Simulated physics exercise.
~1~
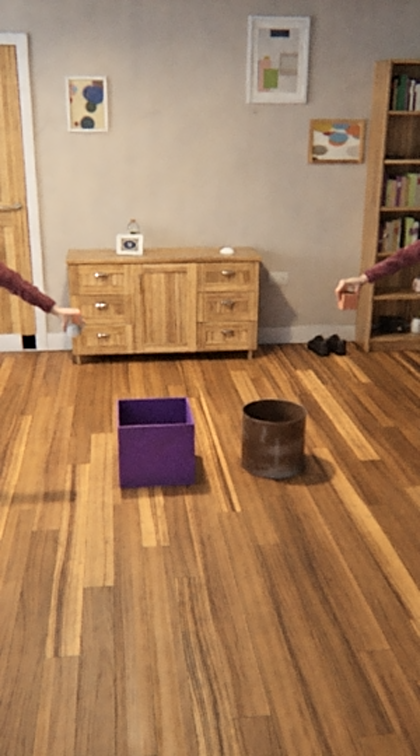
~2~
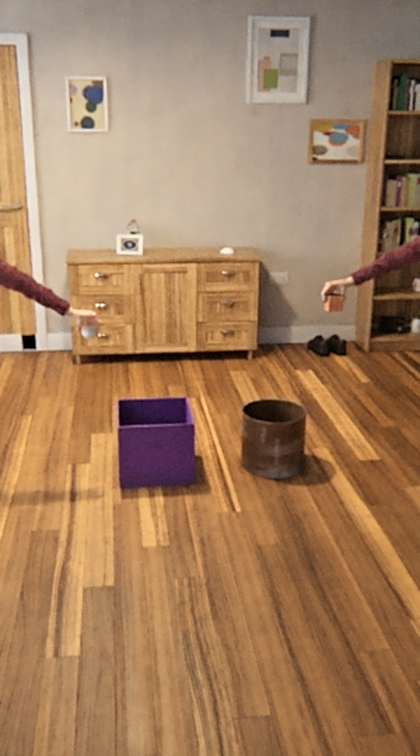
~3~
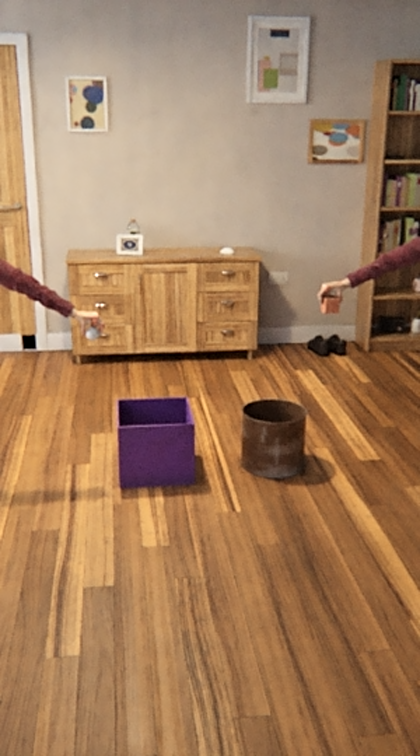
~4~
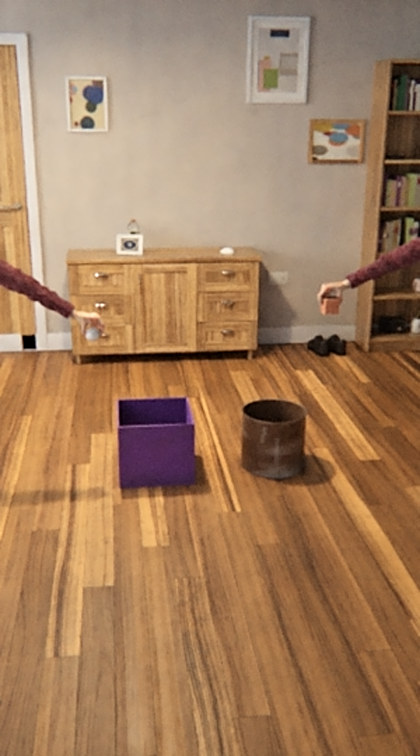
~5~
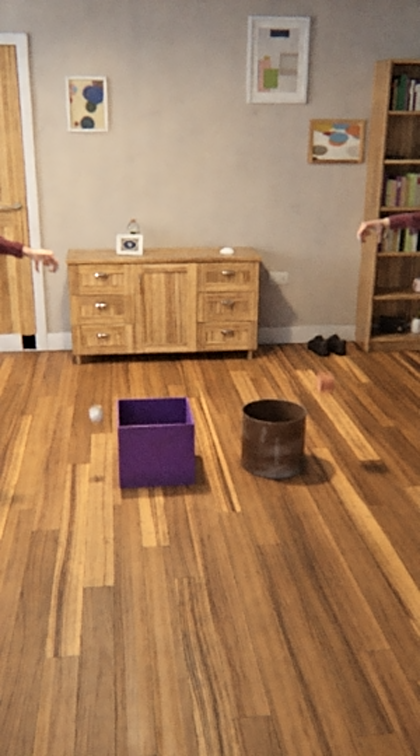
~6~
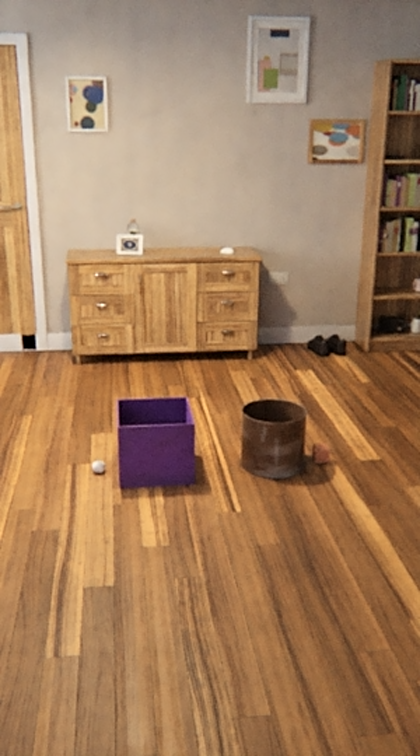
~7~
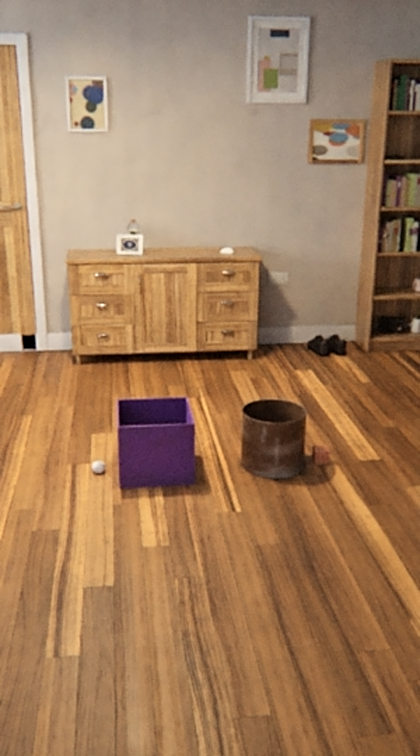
In the video, two hands reach in from opposite sides, holding a small whitish object left of a purple box and an orange block right of a dark round bin. They shift slightly inward, let go and withdraw, and both objects drop to the floor outside the containers.
